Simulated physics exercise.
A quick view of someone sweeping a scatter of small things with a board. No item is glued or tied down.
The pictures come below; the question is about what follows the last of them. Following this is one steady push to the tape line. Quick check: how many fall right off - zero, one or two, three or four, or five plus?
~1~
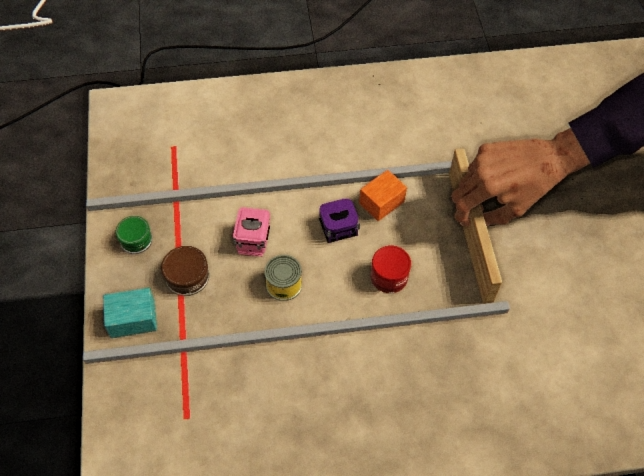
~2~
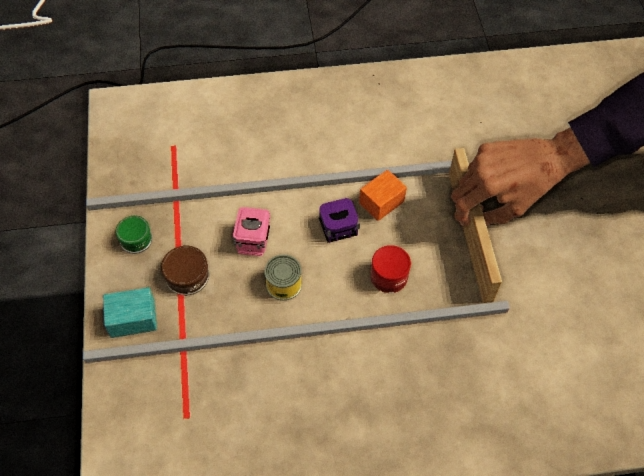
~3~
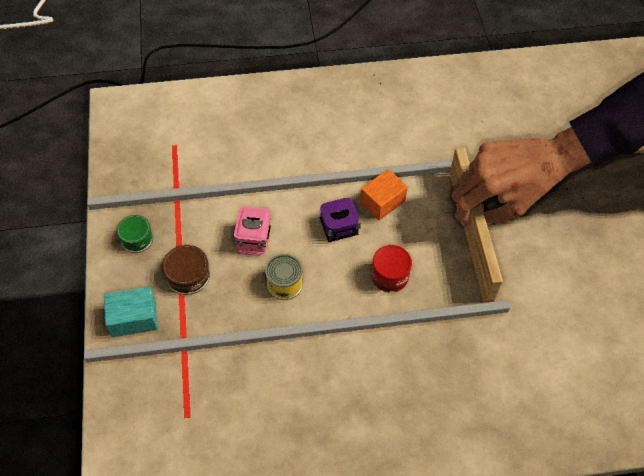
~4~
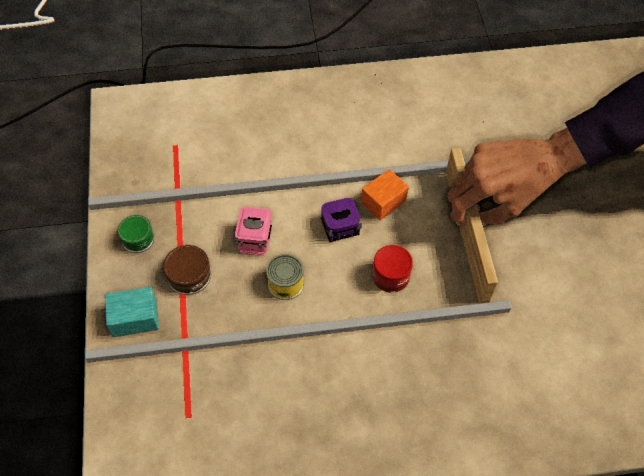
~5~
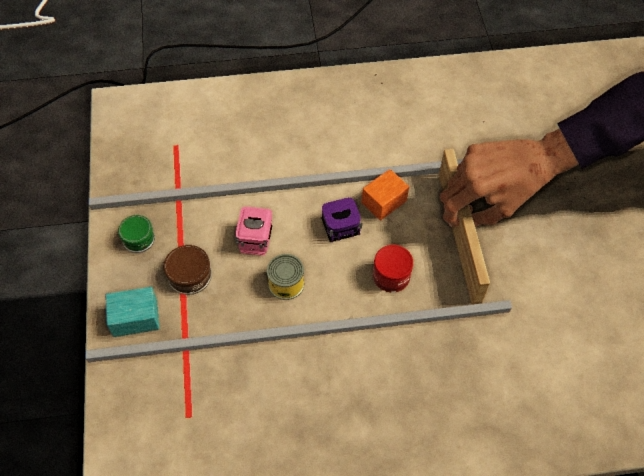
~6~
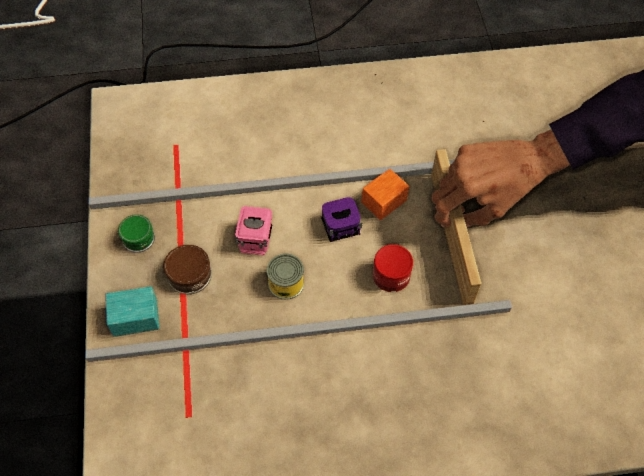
The push is going to clear not one off the end.
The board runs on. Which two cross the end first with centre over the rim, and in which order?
First comes the brown pot, followed by the green pot.
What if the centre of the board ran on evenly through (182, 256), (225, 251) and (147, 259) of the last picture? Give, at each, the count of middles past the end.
Place by place: 0, 0 and 2.
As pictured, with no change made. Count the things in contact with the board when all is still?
In contact: 3.
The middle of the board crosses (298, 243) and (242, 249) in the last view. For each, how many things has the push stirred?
The count reaches 5 first and 6 second.
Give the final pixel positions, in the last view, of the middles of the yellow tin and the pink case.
The first comes to rest at (131, 277), and the second at (131, 245).
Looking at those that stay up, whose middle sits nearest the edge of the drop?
The brown pot.
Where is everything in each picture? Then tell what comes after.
The first picture shows turquoise block (130, 313); green pot (134, 235); brown pot (186, 271); board (474, 224); tape (180, 269).
The second picture shows green pot (134, 235); board (473, 224).
The third picture shows brown pot (187, 270); pink case (253, 231).
The fourth picture shows turquoise block (132, 312); orange block (385, 195).
The fifth picture shows green pot (137, 234); red tub (393, 269).
The sixth picture shows turquoise block (132, 311); green pot (137, 234); brown pot (188, 270); board (454, 225); tape (182, 267).
Soon after, none off yet; turquoise block at rest near (132, 311); green pot at rest near (137, 234); brown pot at rest near (188, 270).
After that, none off yet; turquoise block at rest near (132, 311); green pot at rest near (137, 234); brown pot moving near (183, 268).
In the end, the number that fall off is zero.
